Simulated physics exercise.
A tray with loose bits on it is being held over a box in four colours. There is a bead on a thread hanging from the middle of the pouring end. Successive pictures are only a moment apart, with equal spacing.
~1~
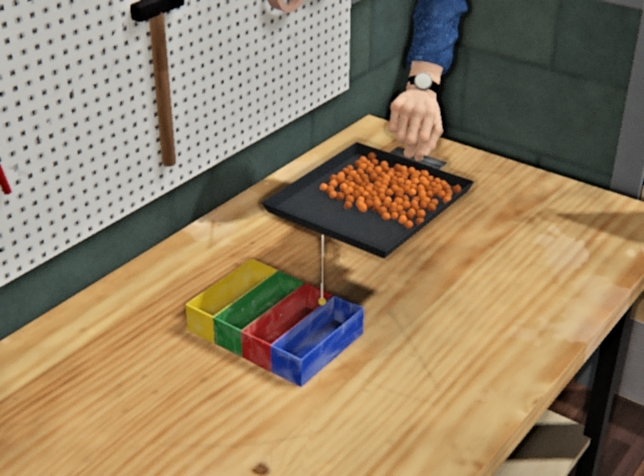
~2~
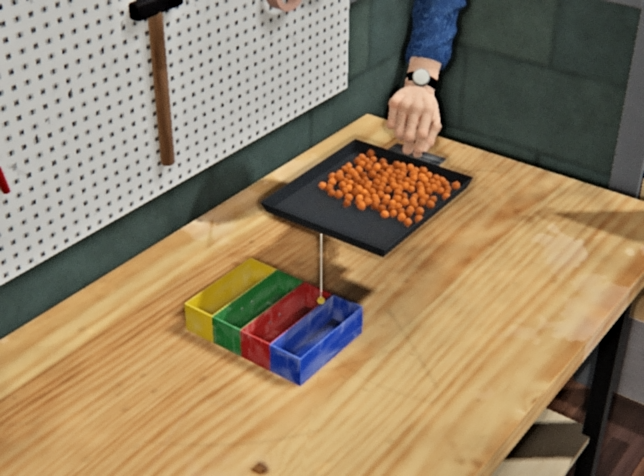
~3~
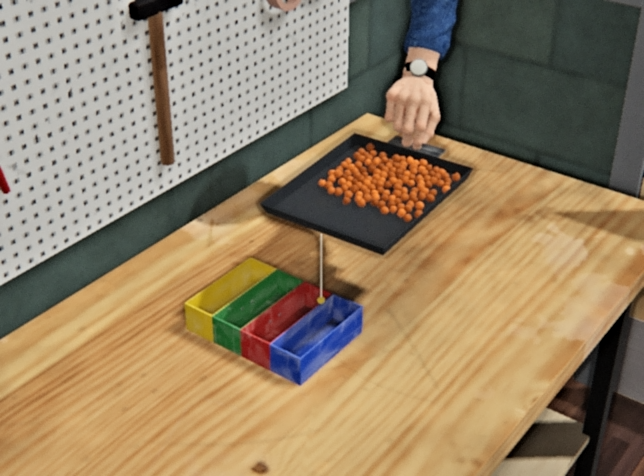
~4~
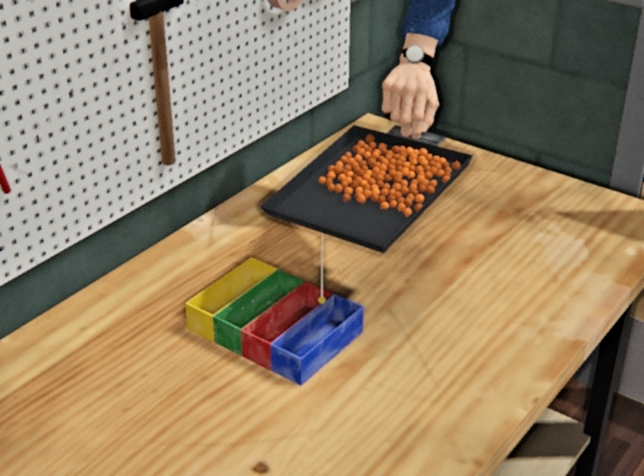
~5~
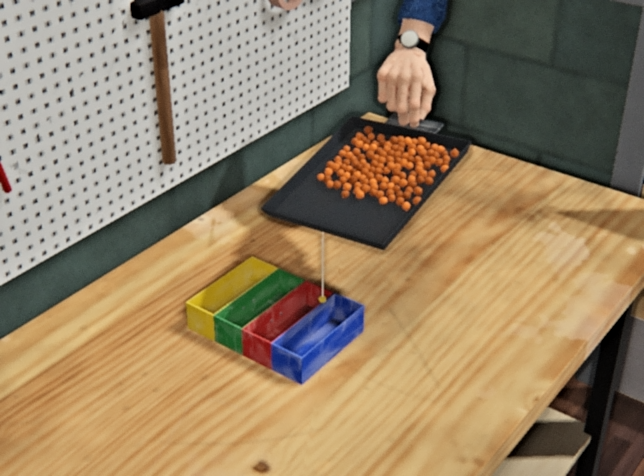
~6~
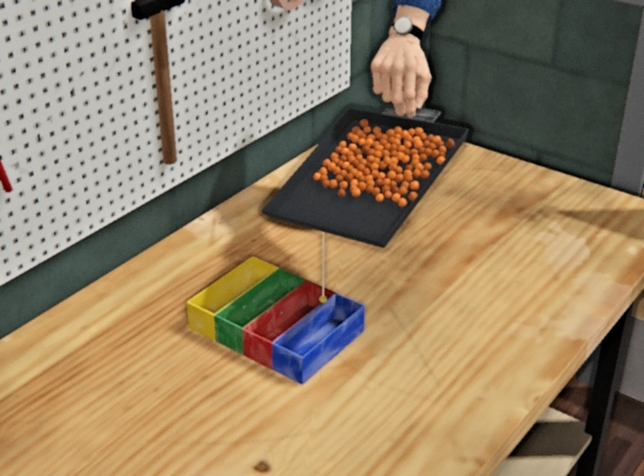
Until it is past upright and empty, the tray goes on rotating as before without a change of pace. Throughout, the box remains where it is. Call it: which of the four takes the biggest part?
The green compartment.
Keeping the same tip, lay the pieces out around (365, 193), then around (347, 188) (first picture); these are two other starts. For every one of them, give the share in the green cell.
Roughly 60 per cent, and 50 per cent.
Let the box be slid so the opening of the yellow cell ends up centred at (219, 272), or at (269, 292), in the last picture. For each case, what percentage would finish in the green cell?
First some 30, then 20 per cent.
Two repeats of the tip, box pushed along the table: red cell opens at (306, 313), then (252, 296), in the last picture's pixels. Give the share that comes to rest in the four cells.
You'd get 90 per cent first and 90 per cent second.
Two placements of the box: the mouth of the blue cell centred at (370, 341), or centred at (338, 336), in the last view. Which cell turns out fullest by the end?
The first time it is yellow; the second time it is the yellow cell.
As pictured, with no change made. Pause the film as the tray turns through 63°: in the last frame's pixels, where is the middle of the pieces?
About (281, 228).
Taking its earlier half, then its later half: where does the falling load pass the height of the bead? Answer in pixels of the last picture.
First part (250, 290), rest (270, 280).
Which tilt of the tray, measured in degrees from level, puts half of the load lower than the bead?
Roughly 80°.
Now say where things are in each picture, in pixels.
Corners of the pouring end near (268, 202) and (385, 248), level; middle of the load near (384, 188), coated peanuts; bead on its thread near (322, 302); yellow cell near (200, 321); green cell near (228, 335); red cell near (257, 349); blue cell near (286, 364), in the first picture.
Corners of the pouring end near (267, 201) and (383, 246), level; middle of the load near (382, 186), in the second picture.
Corners of the pouring end near (266, 203) and (383, 245), tipped barely, lowest at the left corner; middle of the load near (382, 181), in the third picture.
Corners of the pouring end near (266, 205) and (382, 243), tipped a little, lowest at the left corner; middle of the load near (382, 174), in the fourth picture.
Corners of the pouring end near (267, 207) and (382, 240), tipped clearly, lowest at the left corner; middle of the load near (381, 167), in the fifth picture.
Corners of the pouring end near (267, 209) and (381, 239), tipped clearly, lowest at the left corner; middle of the load near (387, 160), near a third on the move; yellow cell near (202, 319); green cell near (229, 332); red cell near (258, 347); blue cell near (288, 361), in the sixth picture.
Shortly afterwards, tray tipped steeply; near half on the tray; a little in the green cell; a little in the red cell; only a few in the yellow cell; near a third falling or outside the box.
Next, tray tipped past a quarter turn; only a few on the tray; near half in the green cell; near a quarter in the yellow cell; a little in the red cell; only a few in the blue cell; a little falling or outside the box.
Some moments later, tray tipped past a quarter turn; near half in the green cell; near a quarter in the yellow cell; near a quarter in the red cell; only a few in the blue cell; a little falling or outside the box.
In the end, tray tipped past a quarter turn; near half in the green cell; near a quarter in the yellow cell; near a quarter in the red cell; only a few in the blue cell; a little outside the box.
